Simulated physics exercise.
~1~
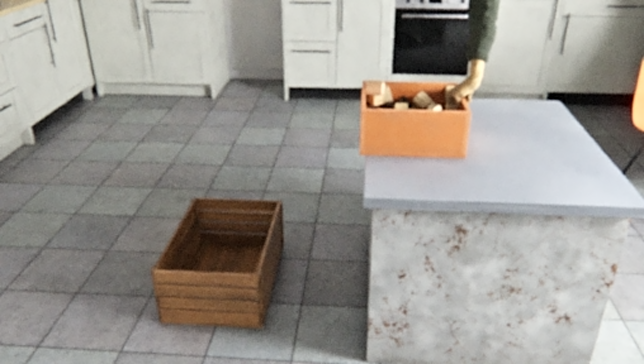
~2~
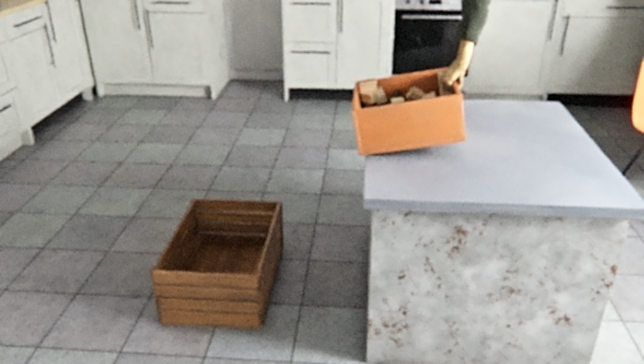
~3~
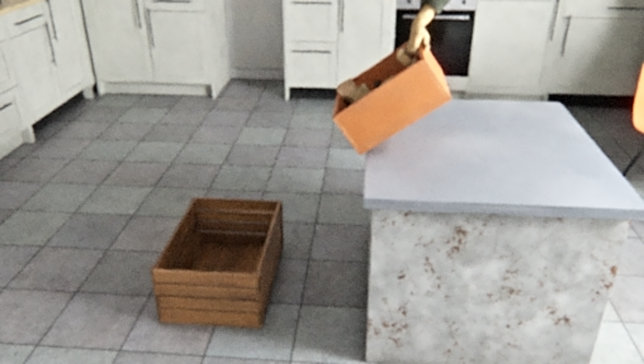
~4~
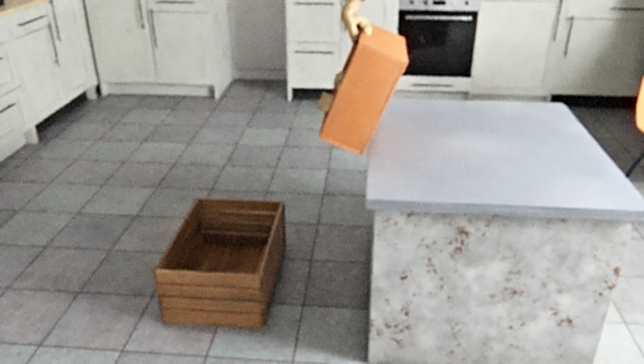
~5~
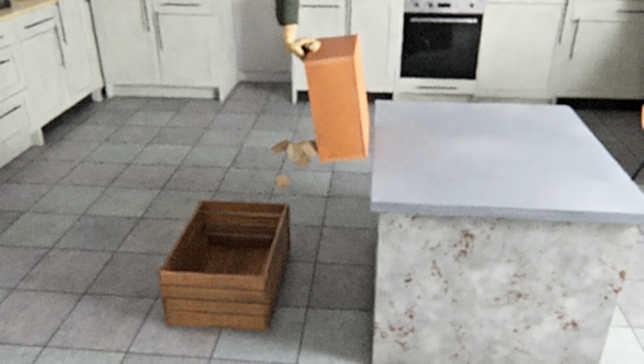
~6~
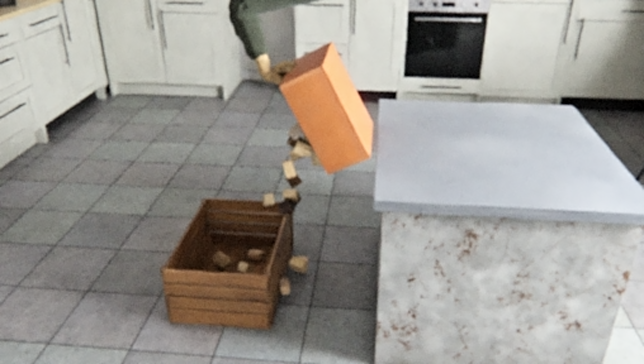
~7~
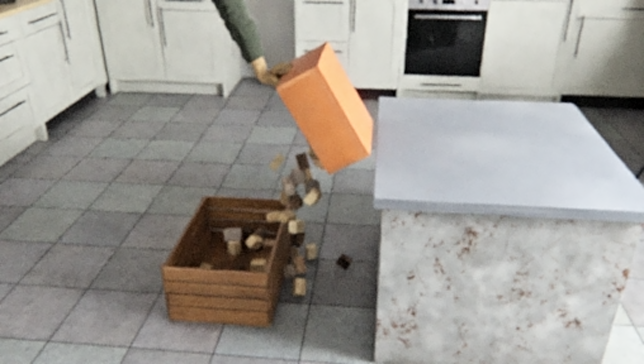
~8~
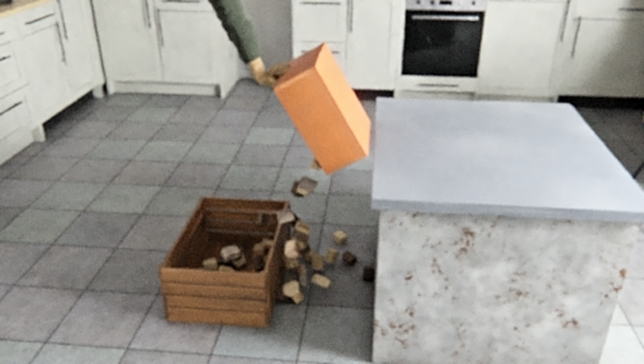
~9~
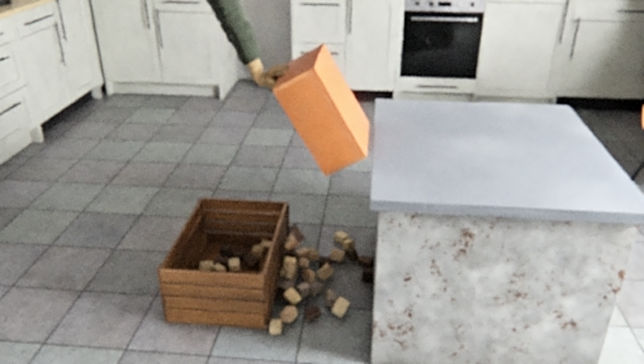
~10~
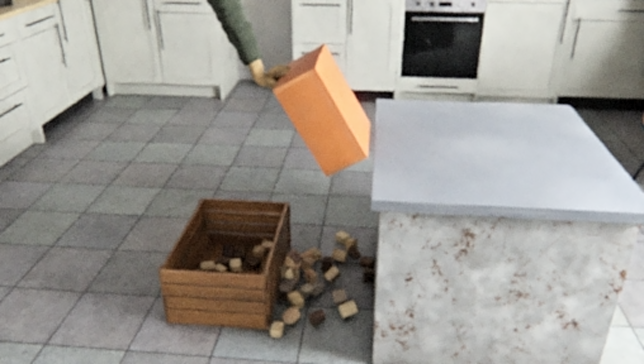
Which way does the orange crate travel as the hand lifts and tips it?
It travels to the left, from the bench top out past the bench's edge towards the wooden tote.
